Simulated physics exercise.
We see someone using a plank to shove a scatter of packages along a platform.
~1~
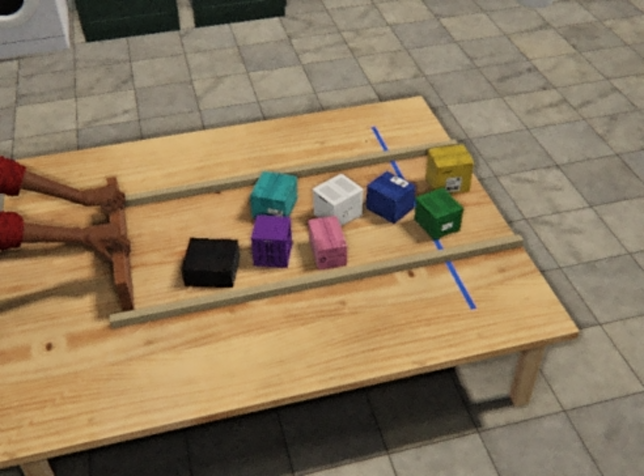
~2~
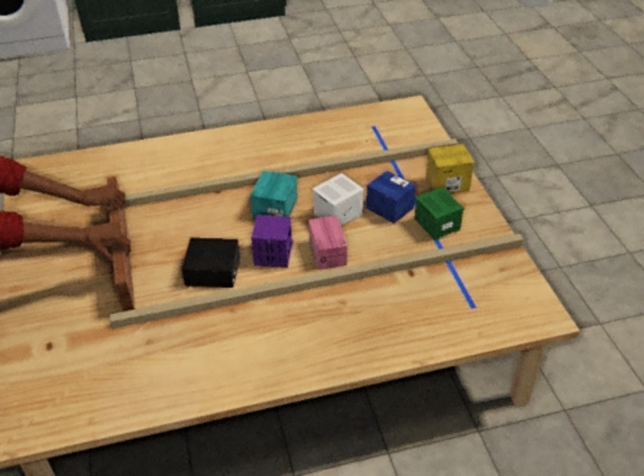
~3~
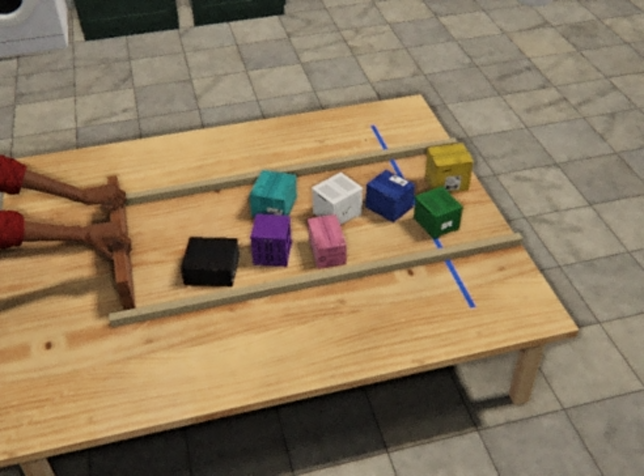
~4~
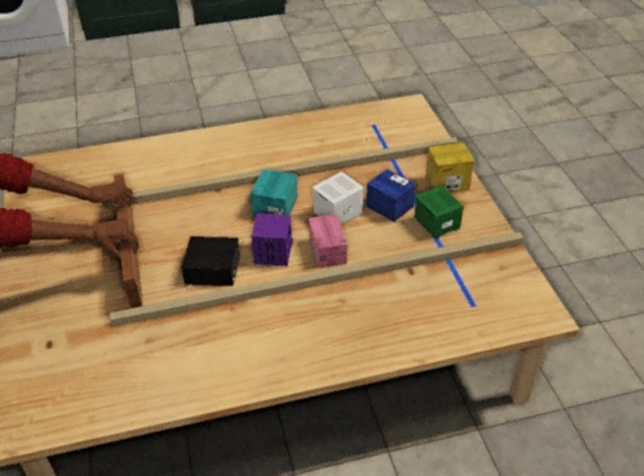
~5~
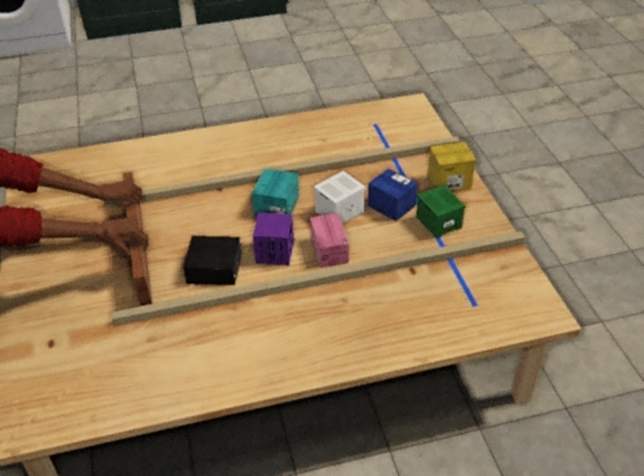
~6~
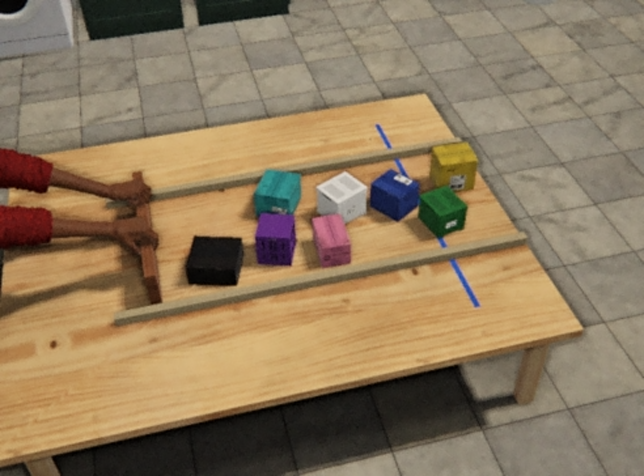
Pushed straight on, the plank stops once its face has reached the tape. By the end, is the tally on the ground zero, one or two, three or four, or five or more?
The push is going to send three or four over the edge.
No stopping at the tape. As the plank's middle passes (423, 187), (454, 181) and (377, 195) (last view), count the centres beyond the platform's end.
4; 6; 1.
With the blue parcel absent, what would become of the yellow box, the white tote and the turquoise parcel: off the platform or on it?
Note: Yellow box falls away / white tote stays up top / turquoise parcel stays up top.
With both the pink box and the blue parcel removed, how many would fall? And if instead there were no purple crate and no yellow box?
2 and 2.
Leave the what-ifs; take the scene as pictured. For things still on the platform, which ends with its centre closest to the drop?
The purple crate finishes nearest.
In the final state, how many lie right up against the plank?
It touches 2.
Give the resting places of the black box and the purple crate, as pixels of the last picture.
In the last picture they sit at about (455, 212) and about (495, 204).
Early on, none off yet; yellow box at rest near (453, 168); green tote at rest near (442, 212); blue parcel at rest near (394, 195).
A while later, none off yet; yellow box at rest near (453, 168); green tote at rest near (442, 212); blue parcel travelled a little near (396, 193).
Further along, none off yet; yellow box travelled about its own width near (476, 164); green tote travelled well along near (502, 202); blue parcel travelled about its own width near (448, 186).
Finally, the number that fall off is three or four; lost, pink box, blue parcel, green tote and yellow box.
